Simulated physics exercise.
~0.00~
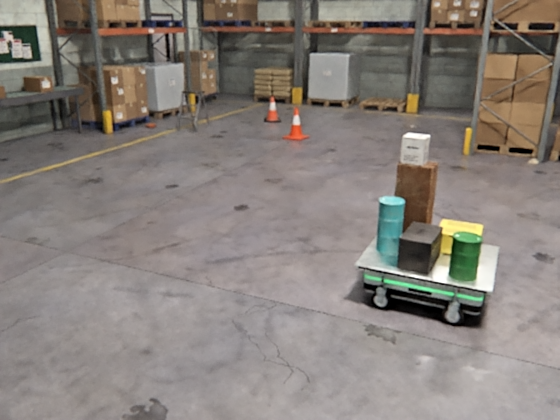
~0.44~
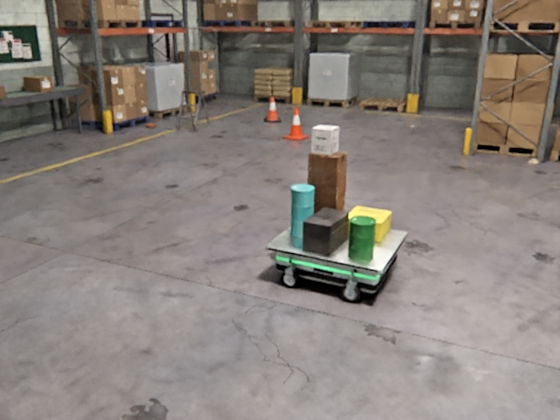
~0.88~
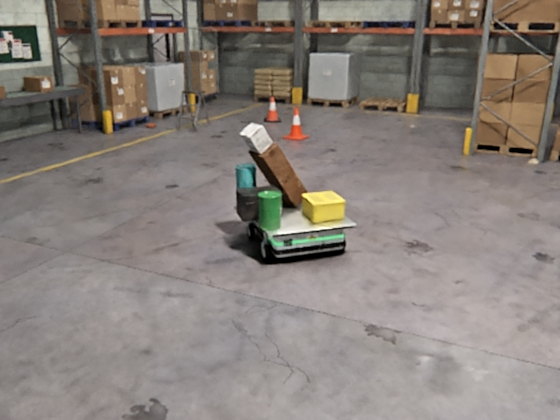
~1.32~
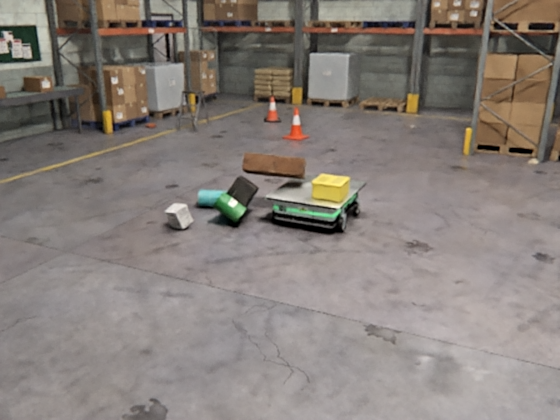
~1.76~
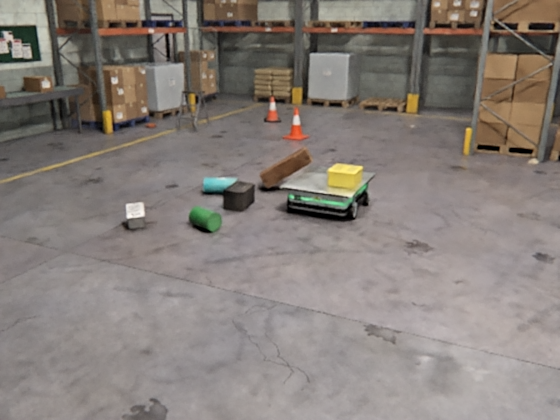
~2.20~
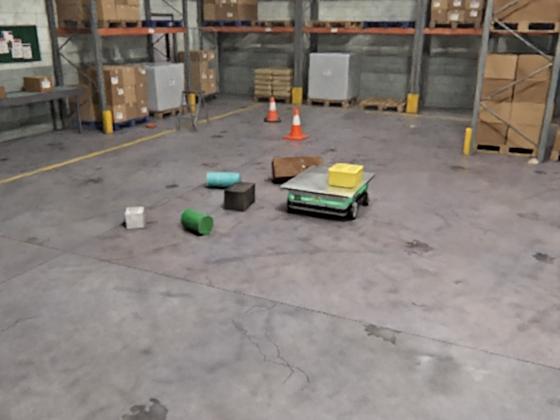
Flat cart rolling left across a warehouse floor and turning sharply, spilling five items before stopping with only the yellow tote aboard.
